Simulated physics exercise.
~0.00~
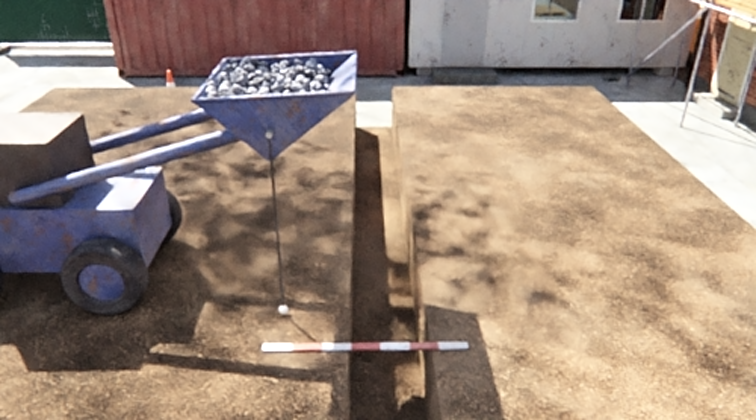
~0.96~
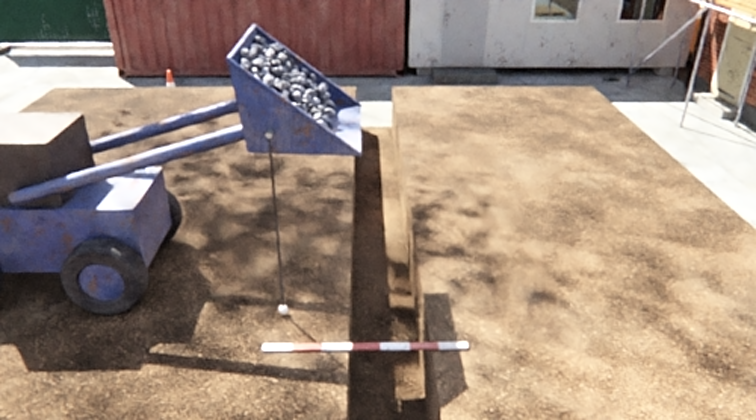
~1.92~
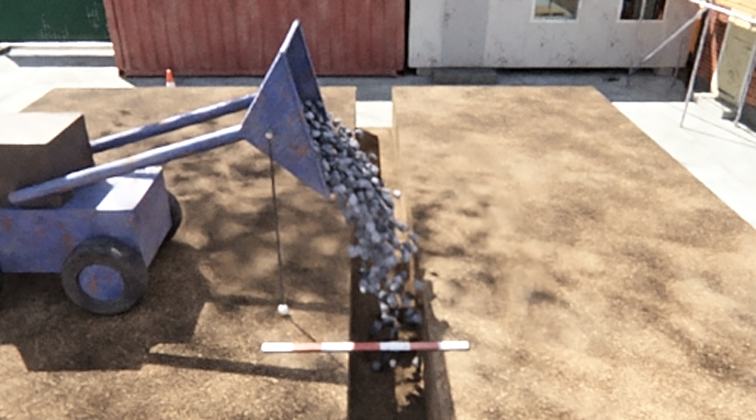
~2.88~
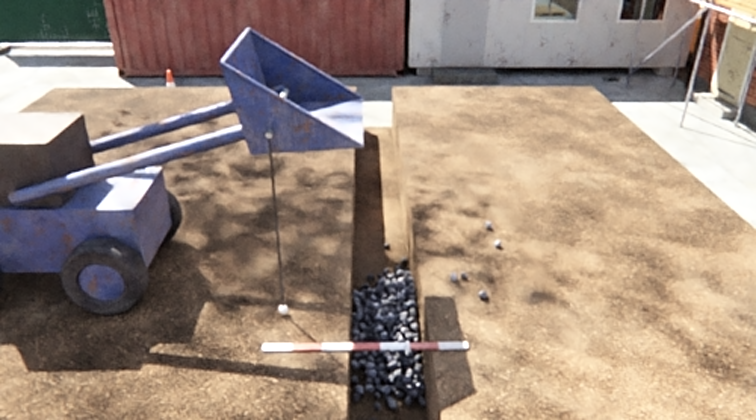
On a sunlit building site, a blue loader stands on brown earth at the left of a narrow trench, its raised bucket heaped with grey crushed rock. A red and white striped pole lies across the gap, and a white ball hangs on a line beneath the bucket. The bucket tips forward to the right, the rock still inside as its lip lowers. It tilts more steeply, and the stones pour out in a dense stream into the trench. Finally the bucket tips partway back, nearly empty, leaving a dark pile in the trench and a few stray stones on the ground beyond.
